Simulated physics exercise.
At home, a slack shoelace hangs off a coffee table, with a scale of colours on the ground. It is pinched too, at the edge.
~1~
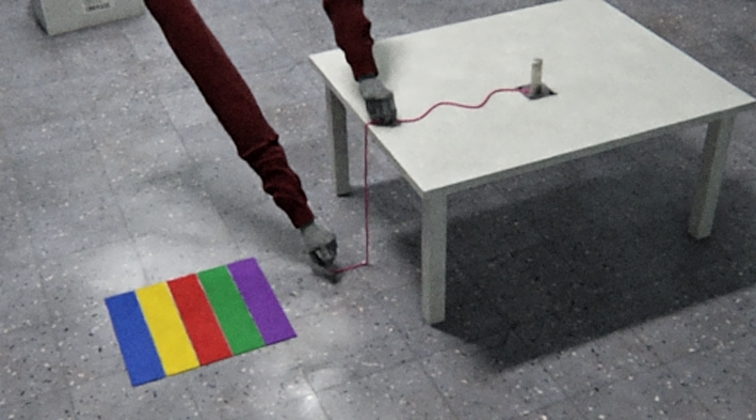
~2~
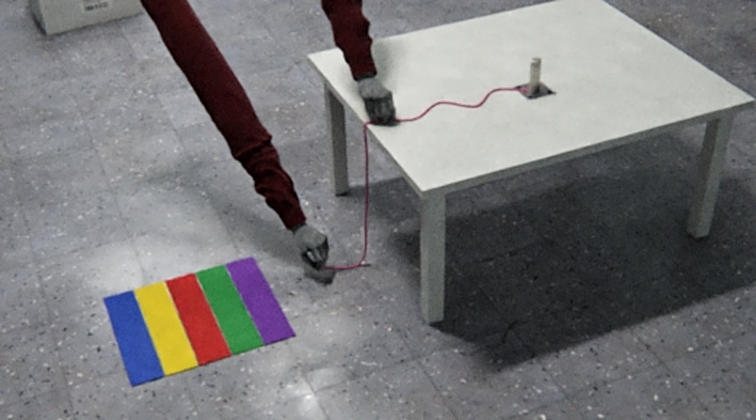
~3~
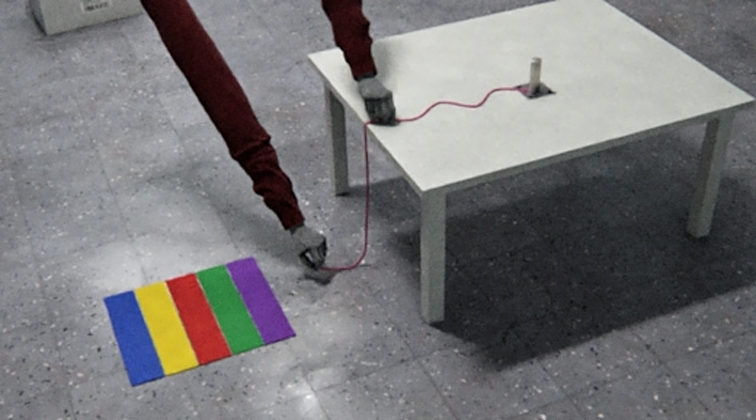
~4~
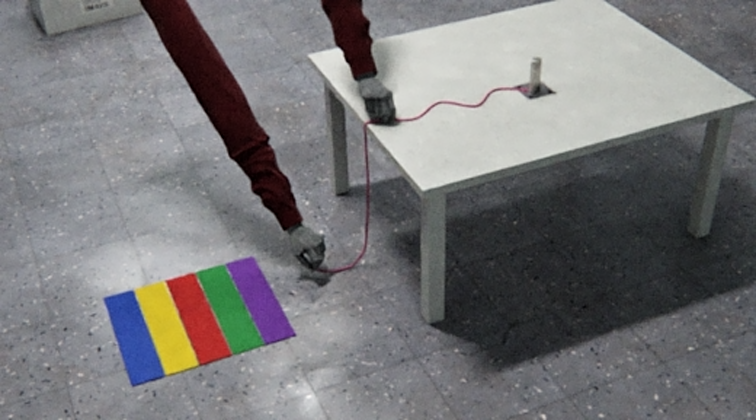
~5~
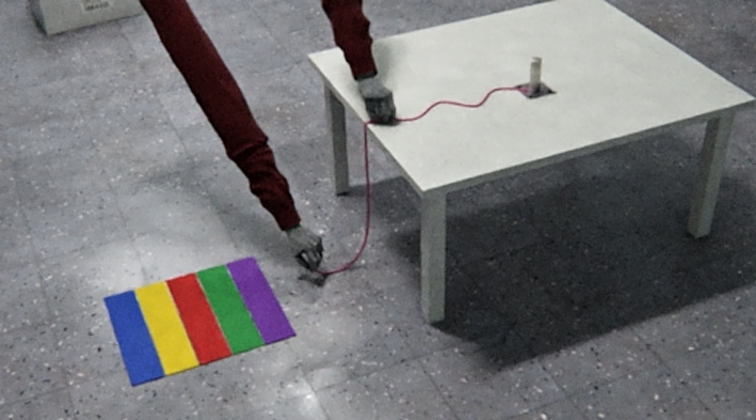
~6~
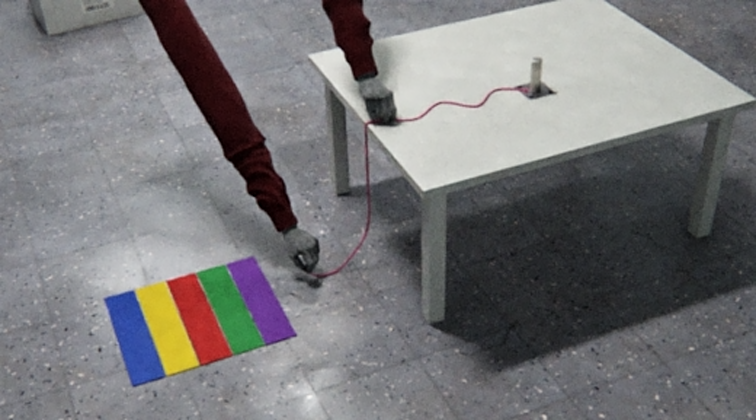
The video shows one hand pinching a slack red shoelace at the edge of a white coffee table while another holds its lower end near the floor, moving it slightly left beside a mat of five coloured stripes.
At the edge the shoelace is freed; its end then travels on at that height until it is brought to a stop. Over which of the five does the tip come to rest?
Over the red one.
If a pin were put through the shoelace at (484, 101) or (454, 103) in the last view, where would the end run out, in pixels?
In order of the tries, it's near (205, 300) and near (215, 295).
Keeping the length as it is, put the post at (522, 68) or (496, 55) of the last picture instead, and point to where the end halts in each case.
The spots are roughly (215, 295) and (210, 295).
Soon after, end near (254, 285); over purple.
Then, end near (216, 296); over green.
At full stretch, end near (193, 303); over red. The red one.
